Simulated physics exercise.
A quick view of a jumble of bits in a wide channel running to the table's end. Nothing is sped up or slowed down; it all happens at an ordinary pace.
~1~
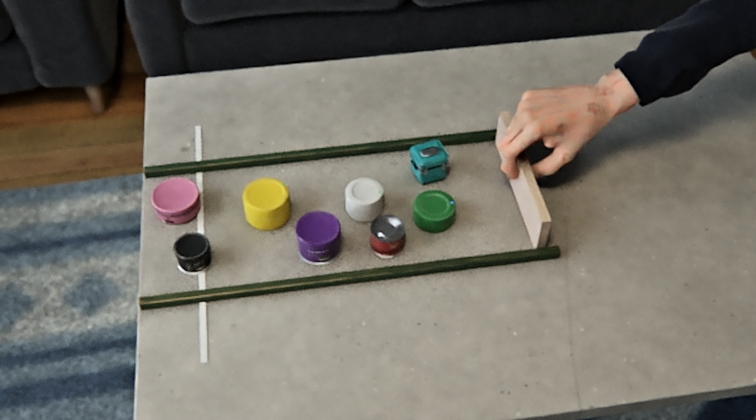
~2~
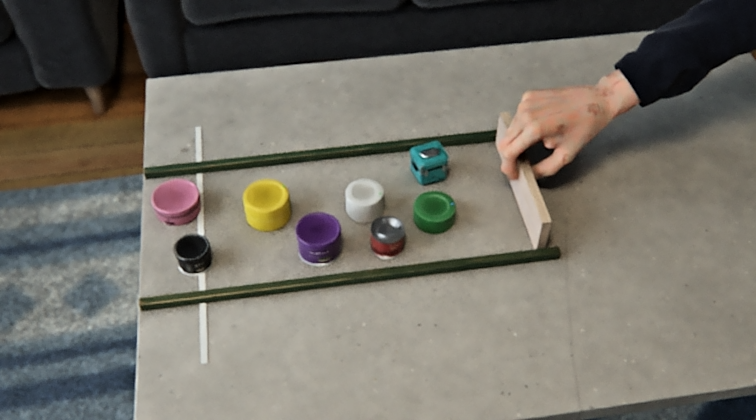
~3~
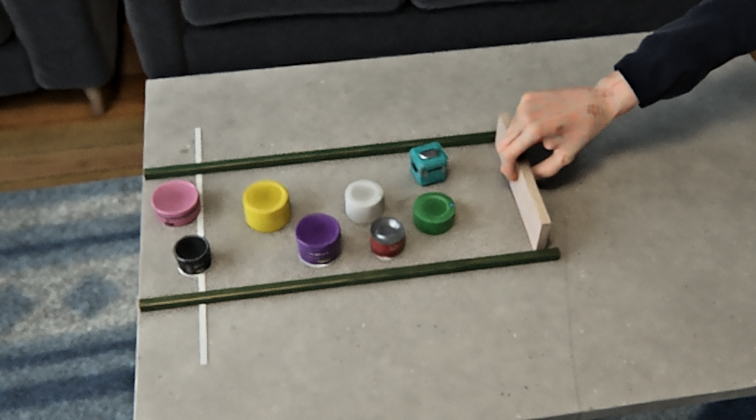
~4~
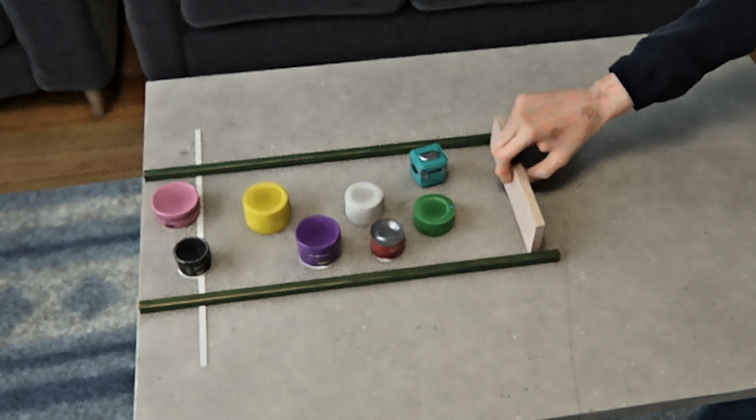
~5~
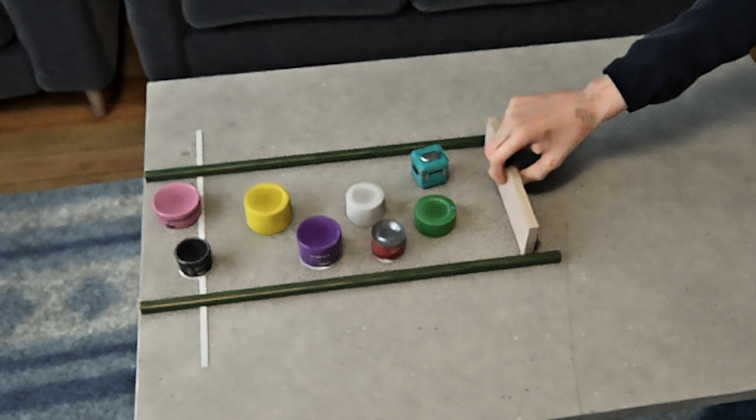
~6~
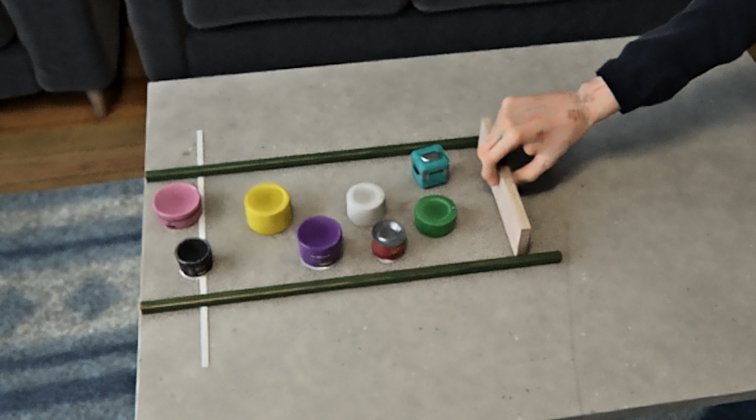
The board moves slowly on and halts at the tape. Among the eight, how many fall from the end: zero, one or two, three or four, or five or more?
Gone: Just a lone one or pair.
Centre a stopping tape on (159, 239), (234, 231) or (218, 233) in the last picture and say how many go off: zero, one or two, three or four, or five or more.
Results per position - 5 or more / not one / 1 or 2.
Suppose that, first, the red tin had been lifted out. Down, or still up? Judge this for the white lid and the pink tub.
Looking at the two, the white lid stays up top and the pink tub ends up below.
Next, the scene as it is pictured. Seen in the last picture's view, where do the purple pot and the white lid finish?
They finish at roughly (144, 269) and (182, 213) respectively.
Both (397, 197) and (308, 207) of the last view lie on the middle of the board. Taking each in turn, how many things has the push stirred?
By then 4, and later 6.
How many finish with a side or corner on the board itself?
It's touching 4 at the end.
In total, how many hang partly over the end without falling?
Expected count: 2.
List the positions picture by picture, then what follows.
The first frame shows pink tub (177, 201); black pot (193, 254); yellow lid (267, 204); board (521, 178); tape (201, 230).
The second frame shows black pot (194, 255); white lid (365, 201).
The third frame shows yellow lid (267, 206); red tin (387, 239).
The fourth frame shows pink tub (176, 205); green lid (434, 215).
The fifth frame shows black pot (194, 258); turquoise case (429, 167).
The sixth frame shows pink tub (178, 206); black pot (195, 258); yellow lid (268, 209); board (502, 185); tape (202, 234).
Soon after, none off yet; pink tub at rest near (178, 206); black pot at rest near (195, 258); yellow lid at rest near (268, 209).
After that, none off yet; pink tub at rest near (178, 206); black pot at rest near (195, 258); yellow lid displaced about its own width near (235, 214).
In the end, the number that fall off is one or two; gone, black pot and pink tub.
